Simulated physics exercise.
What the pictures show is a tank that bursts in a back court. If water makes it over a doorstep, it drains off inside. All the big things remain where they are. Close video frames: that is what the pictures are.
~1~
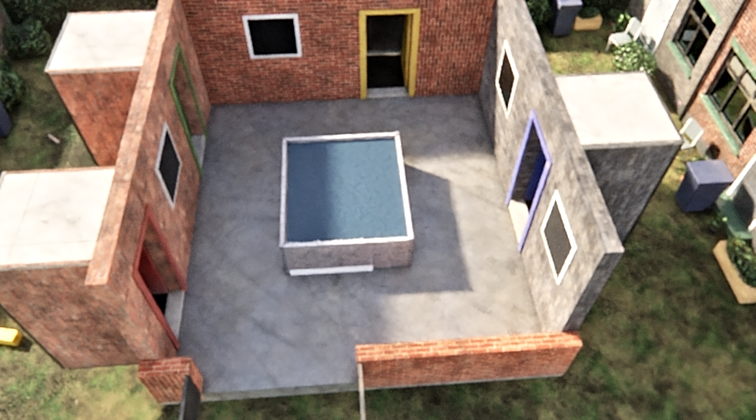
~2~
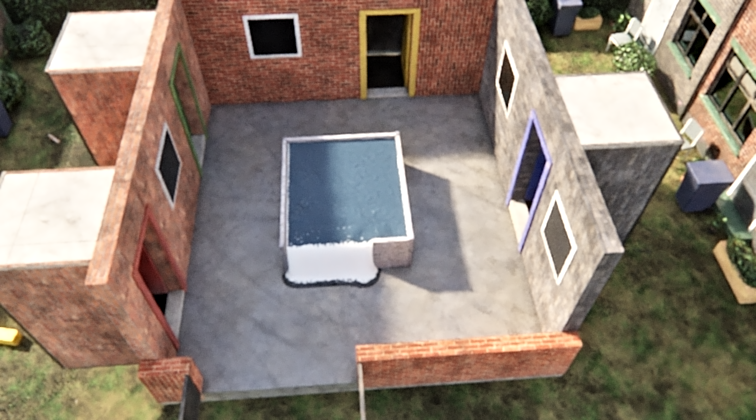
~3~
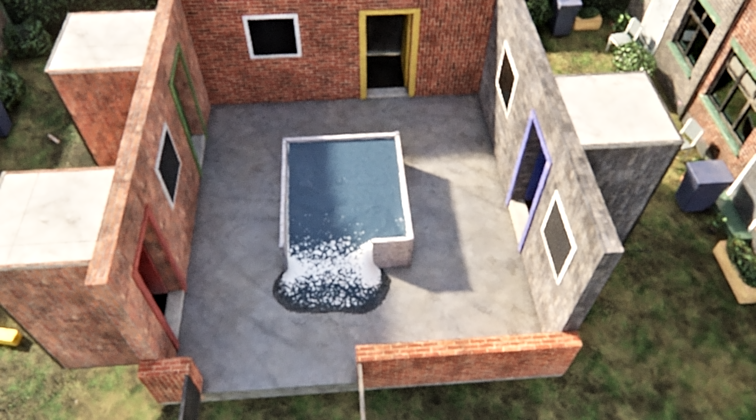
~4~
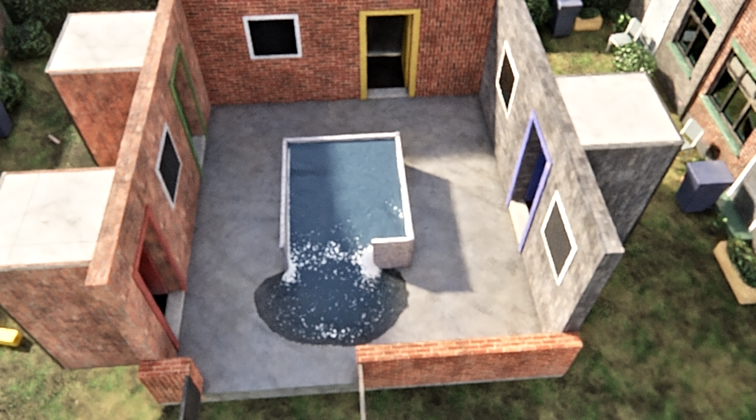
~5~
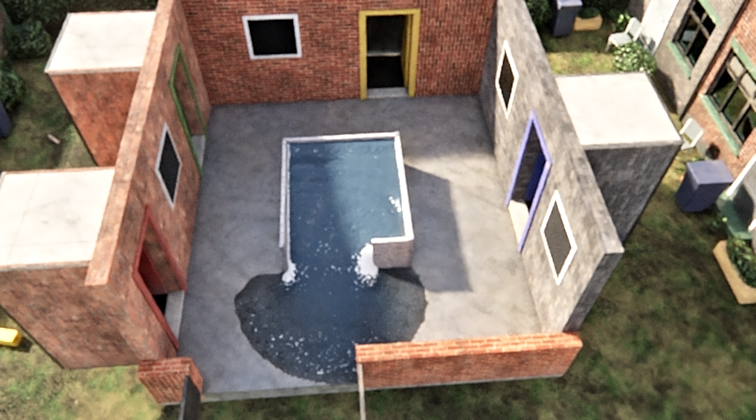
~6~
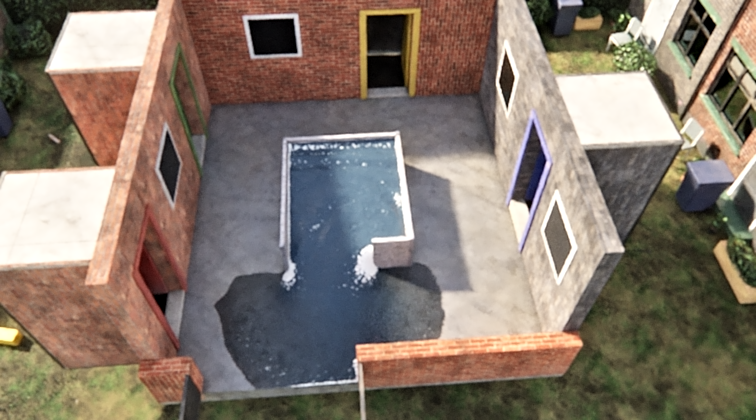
In the video, an open tank of water stands still in a walled court until its near side opens, and water pours out in white froth, spreading across the grey floor in a widening dark pool toward the low brick wall.
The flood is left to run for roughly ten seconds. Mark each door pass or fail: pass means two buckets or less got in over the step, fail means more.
Blue door - pass, red door - pass, yellow door - pass, green door - pass.
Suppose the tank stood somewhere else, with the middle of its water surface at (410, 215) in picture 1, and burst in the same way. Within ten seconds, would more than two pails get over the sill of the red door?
Red exceeds the threshold.
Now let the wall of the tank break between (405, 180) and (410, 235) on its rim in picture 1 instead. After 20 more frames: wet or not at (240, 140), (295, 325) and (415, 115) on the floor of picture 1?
In the order you gave them, I get still bare, drenched, drenched.
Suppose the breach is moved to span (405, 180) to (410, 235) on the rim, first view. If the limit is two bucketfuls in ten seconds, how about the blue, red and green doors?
Blue: Exceeds the limit; red: Exceeds the limit; green: Falls short.
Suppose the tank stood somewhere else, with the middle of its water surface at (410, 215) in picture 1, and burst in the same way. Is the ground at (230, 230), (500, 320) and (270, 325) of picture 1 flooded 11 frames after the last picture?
One after the other: Untouched, reached, reached.
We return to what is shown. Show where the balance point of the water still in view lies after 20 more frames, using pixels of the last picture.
Close to pixel (361, 253).
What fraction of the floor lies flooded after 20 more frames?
Close to 40 in a hundred, I think.
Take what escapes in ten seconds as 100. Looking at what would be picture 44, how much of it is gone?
It works out at roughly 85 per cent.
A moment on, water covers 20 % of the floor; the blue door not reached, the red door not reached, the yellow door not reached, the green door not reached.
Next, water covers 25 % of the floor; the blue door not reached, the red door wet at the sill, nothing in, the yellow door not reached, the green door not reached.
Then, water covers 40 % of the floor; the blue door wet at the sill, nothing in, the red door under two buckets in, the yellow door not reached, the green door not reached.
Later, water covers 75 % of the floor; the blue door wet at the sill, nothing in, the red door under two buckets in, the yellow door wet at the sill, nothing in, the green door wet at the sill, nothing in.
In the end, water covers 85 % of the floor; the blue door wet at the sill, nothing in, the red door under two buckets in, the yellow door under two buckets in, the green door wet at the sill, nothing in.
